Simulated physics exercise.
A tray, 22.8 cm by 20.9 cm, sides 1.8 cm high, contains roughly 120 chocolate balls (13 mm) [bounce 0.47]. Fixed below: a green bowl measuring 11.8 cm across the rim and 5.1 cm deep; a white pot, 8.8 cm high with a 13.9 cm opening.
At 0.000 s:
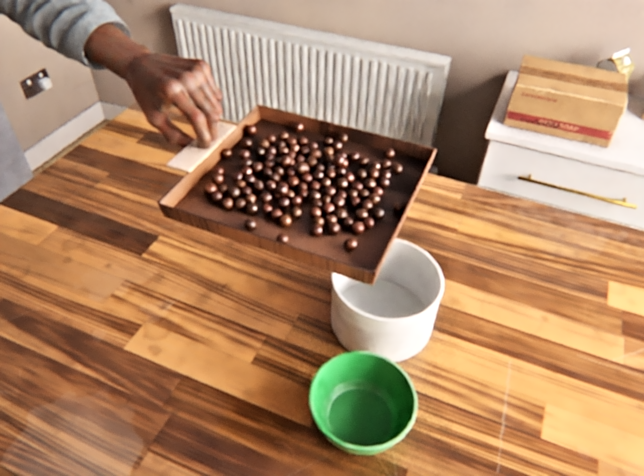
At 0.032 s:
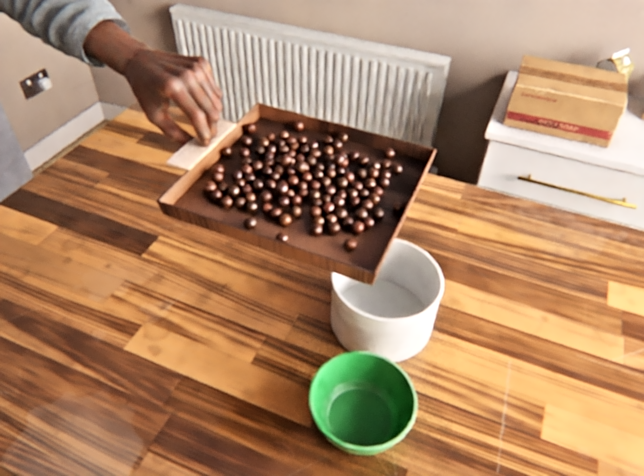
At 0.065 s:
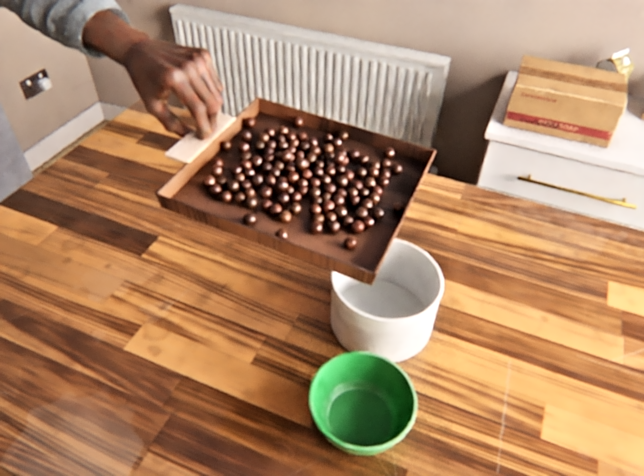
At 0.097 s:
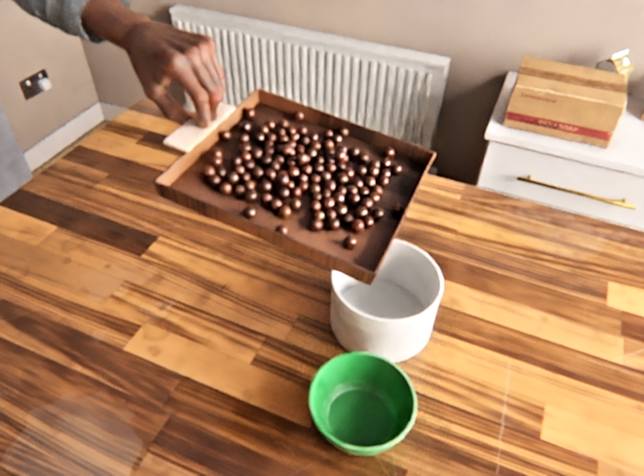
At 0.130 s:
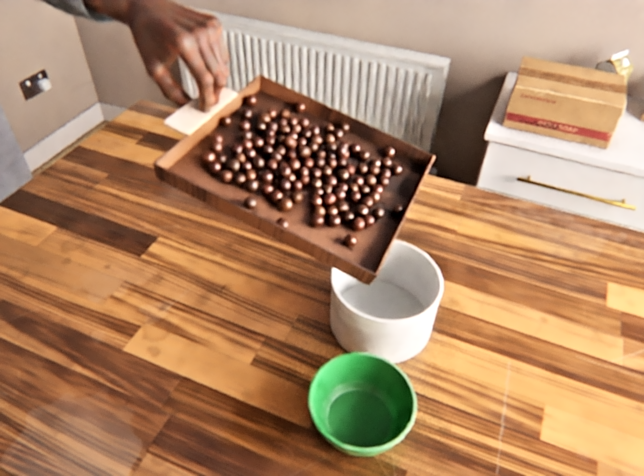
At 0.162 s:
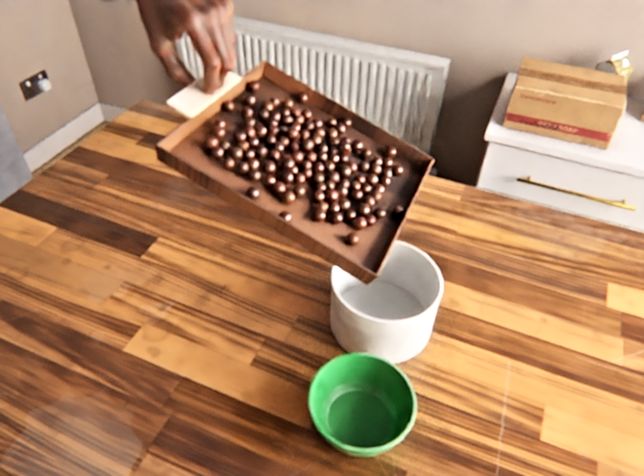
The video shows a hand holding a brown tray of chocolate balls above a wooden surface with a white pot and green bowl. The hand rises, tilting the tray down toward the right, while the balls stay clustered on it.
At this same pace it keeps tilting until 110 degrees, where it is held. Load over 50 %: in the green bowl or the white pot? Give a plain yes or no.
No.
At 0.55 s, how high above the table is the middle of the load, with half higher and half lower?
Roughly 24 cm.
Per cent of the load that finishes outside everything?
About 65%.
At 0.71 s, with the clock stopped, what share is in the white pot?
Estimate: Close to 20 in a hundred.
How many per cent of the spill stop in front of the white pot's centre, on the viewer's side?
50 %.
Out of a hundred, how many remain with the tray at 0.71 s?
Roughly 5 %.
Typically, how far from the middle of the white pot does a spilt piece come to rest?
Median radius: Approx. 26 cm.
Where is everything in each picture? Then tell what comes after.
The first picture shows tray at (260, 237); tilt 0 degrees; leading edge at (410, 203); middle of the load at (306, 179); green bowl at (363, 397); white pot at (388, 276).
The second picture shows tray at (260, 236); tilt 1 degrees; leading edge at (410, 204); middle of the load at (306, 178).
The third picture shows tray at (260, 233); tilt 3 degrees; leading edge at (410, 204); middle of the load at (306, 175).
The fourth picture shows tray at (260, 227); tilt 7 degrees; low side right; leading edge at (410, 206); middle of the load at (306, 170).
The fifth picture shows tray at (262, 219); tilt 13 degrees; low side right; leading edge at (410, 208); middle of the load at (307, 164).
The sixth picture shows tray at (265, 211); tilt 19 degrees; low side right; leading edge at (410, 209); middle of the load at (310, 157); green bowl at (362, 398); white pot at (387, 278). It turns about 185 degrees a second.
After 0.37 s, tilt 58 degrees; tray 100 %; middle of all pieces on or above the table near (370, 155).
After 0.55 s, tilt 91 degrees; tray 45 %, in the air 55 %; middle of all pieces on or above the table near (415, 207).
Then, at 0.71 s, tilt 110 degrees; tray 5 %, outside 35 %, white pot 20 %, in the air 45 %; middle of all pieces on or above the table near (437, 296).
After 0.86 s, tilt 110 degrees; outside 45 %, white pot 35 %, in the air 20 %; middle of all pieces on or above the table near (451, 330).
In the end, at 2.3 s, outside 65 %, white pot 35 %.
